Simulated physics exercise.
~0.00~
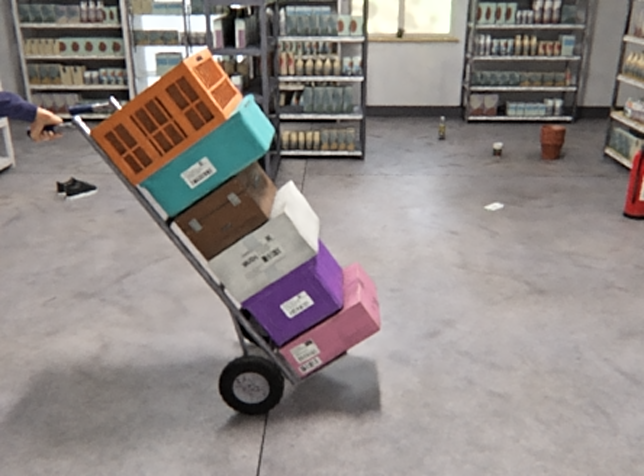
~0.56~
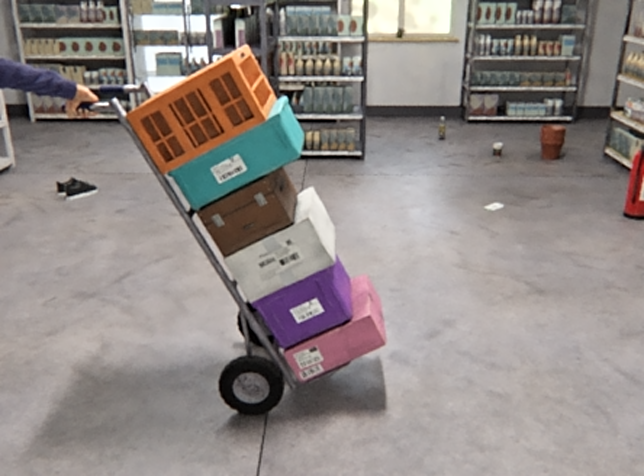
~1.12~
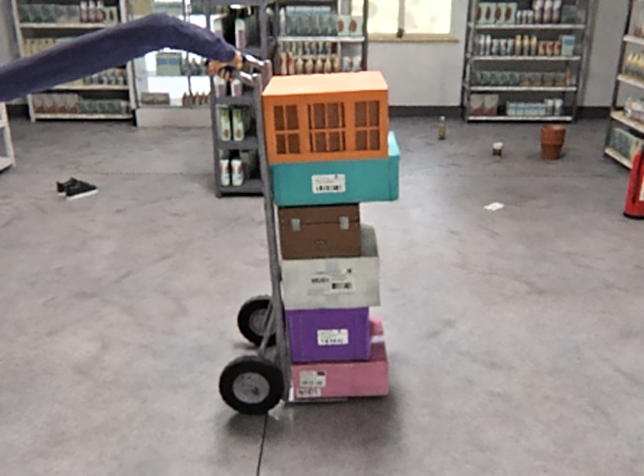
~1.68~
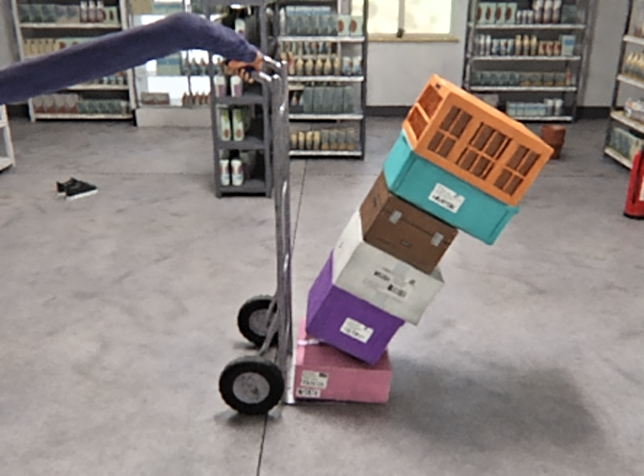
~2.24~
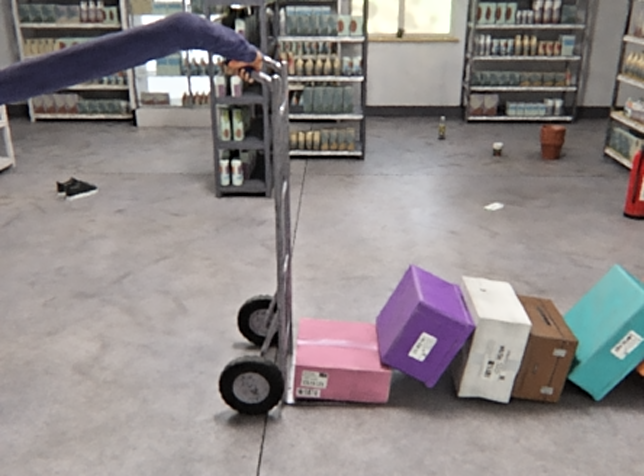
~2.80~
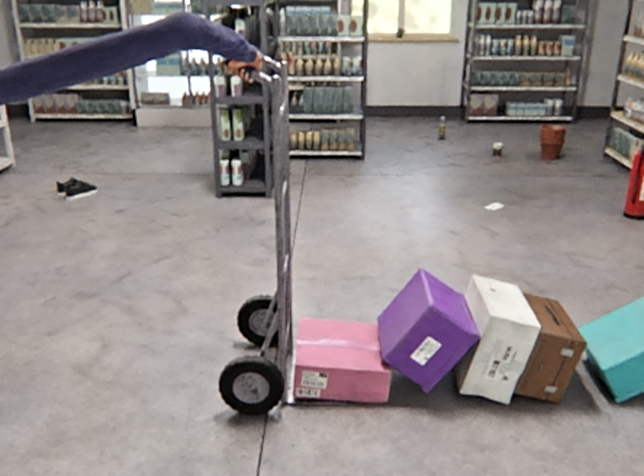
In the video, a hand tips a leaning sack truck stacked with six boxes and containers upright, and the load above the bottom pink parcel topples right, leaving the purple tote tilted against the pink parcel and the others spilled across the floor.
